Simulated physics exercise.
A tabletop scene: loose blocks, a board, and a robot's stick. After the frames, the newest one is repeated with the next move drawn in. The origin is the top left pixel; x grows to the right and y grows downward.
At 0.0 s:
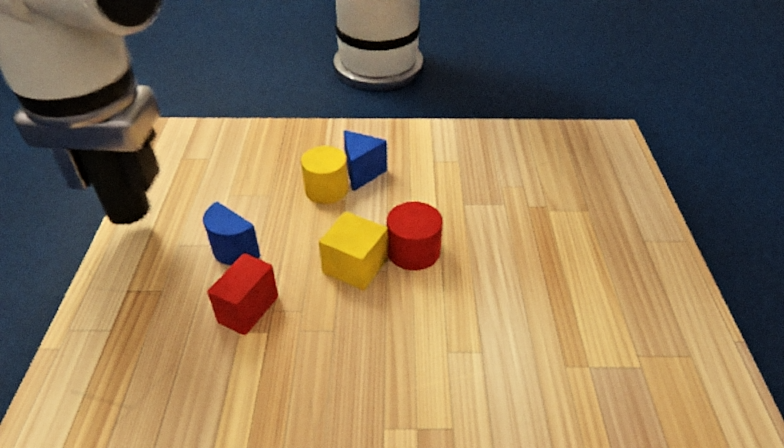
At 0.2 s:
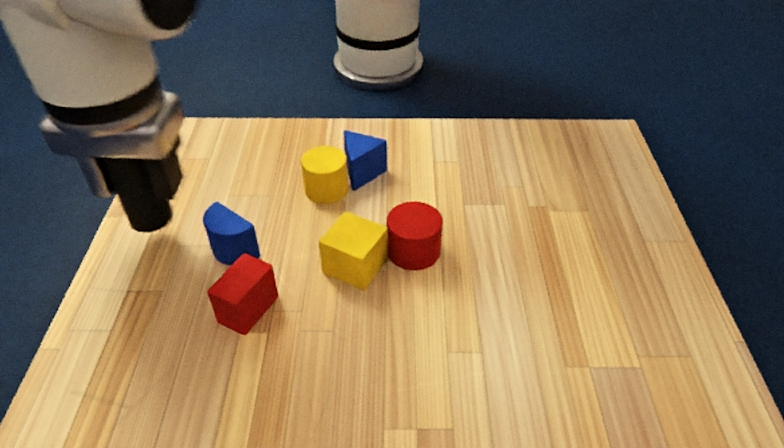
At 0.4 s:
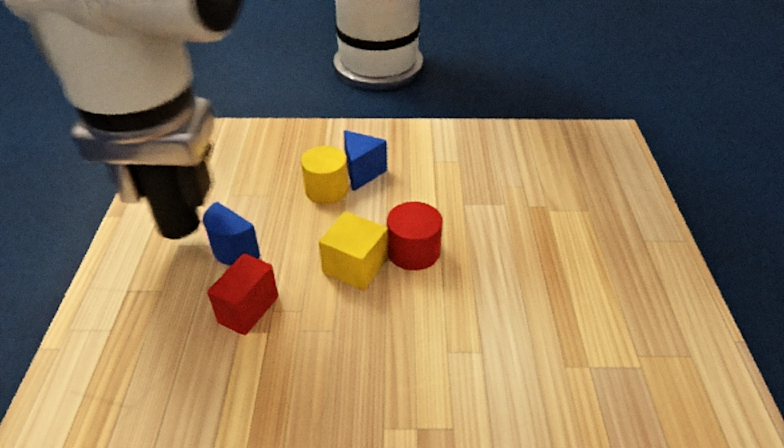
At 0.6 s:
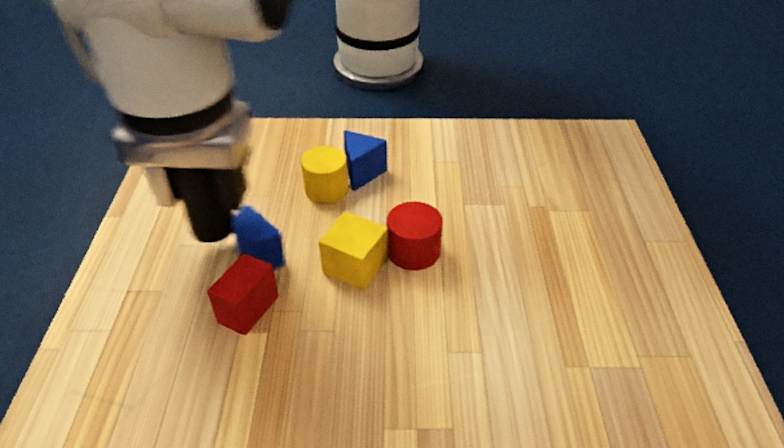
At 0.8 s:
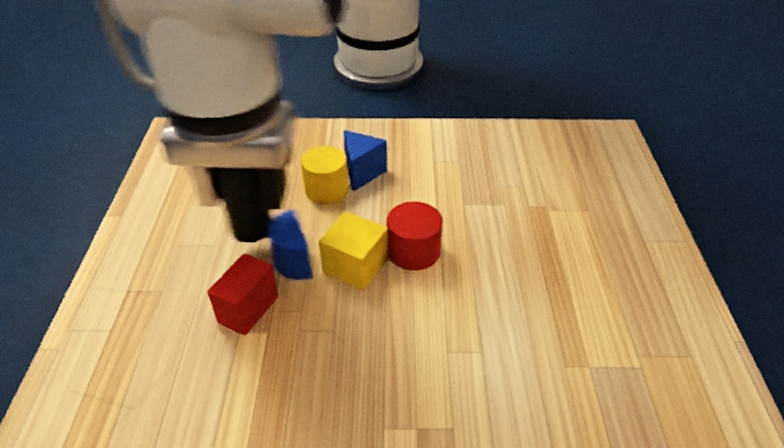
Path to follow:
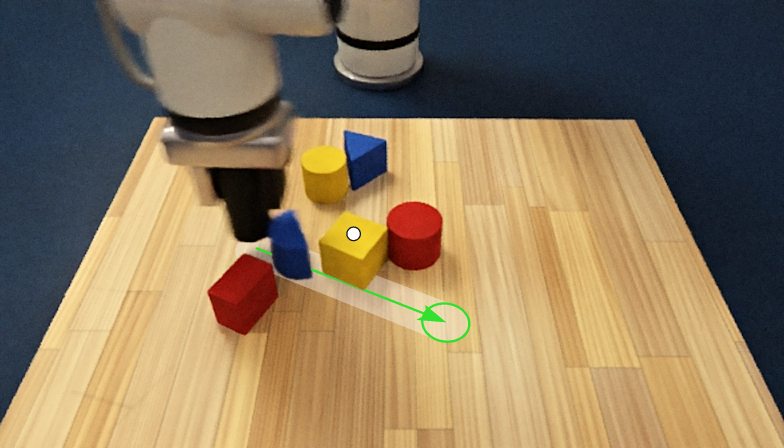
A robot arm with a black stick pointing down works over the left side of a pale wooden tabletop, seen from above at an angle against a dark blue floor. Near it sit a blue D-shaped block and a red block, with a yellow cylinder, blue triangle, yellow cube and red cylinder around the middle. The arm sweeps right, pushing and turning the D-shaped block toward the yellow cube.
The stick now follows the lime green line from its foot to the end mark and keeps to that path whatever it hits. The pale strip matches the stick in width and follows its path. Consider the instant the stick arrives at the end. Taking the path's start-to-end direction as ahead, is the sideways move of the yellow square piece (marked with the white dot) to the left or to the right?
Facing from start to end, it shifts left.
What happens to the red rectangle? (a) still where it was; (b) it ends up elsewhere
That would be a.
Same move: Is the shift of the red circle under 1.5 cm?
Answer: No.
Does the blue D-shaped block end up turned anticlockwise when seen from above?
No, that is not how it ends up.
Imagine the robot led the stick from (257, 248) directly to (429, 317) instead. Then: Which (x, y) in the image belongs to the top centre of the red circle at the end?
The red circle ends near (444, 212).
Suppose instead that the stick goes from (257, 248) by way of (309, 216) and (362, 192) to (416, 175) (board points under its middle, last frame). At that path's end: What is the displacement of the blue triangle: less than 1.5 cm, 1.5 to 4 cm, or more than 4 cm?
The displacement of the blue triangle is above 4 cm.
The drawn path runs in a line from (257, 248) to (446, 322); the dot is on the yellow square piece.
On the path given first. One third of the way, stick (313, 251); blue D-shaped block (342, 267); yellow square piece (377, 246), turned 50° anticlockwise; red circle (420, 218).
Two thirds of the way, stick (378, 276); blue D-shaped block (383, 303), turned 45° clockwise; yellow square piece (436, 252), turned 90° anticlockwise; red circle (443, 213).
At the end, stick (448, 302); red rectangle not moved; blue D-shaped block (400, 316), turned 95° clockwise; yellow square piece (470, 254), turned 160° anticlockwise; red circle (444, 212).
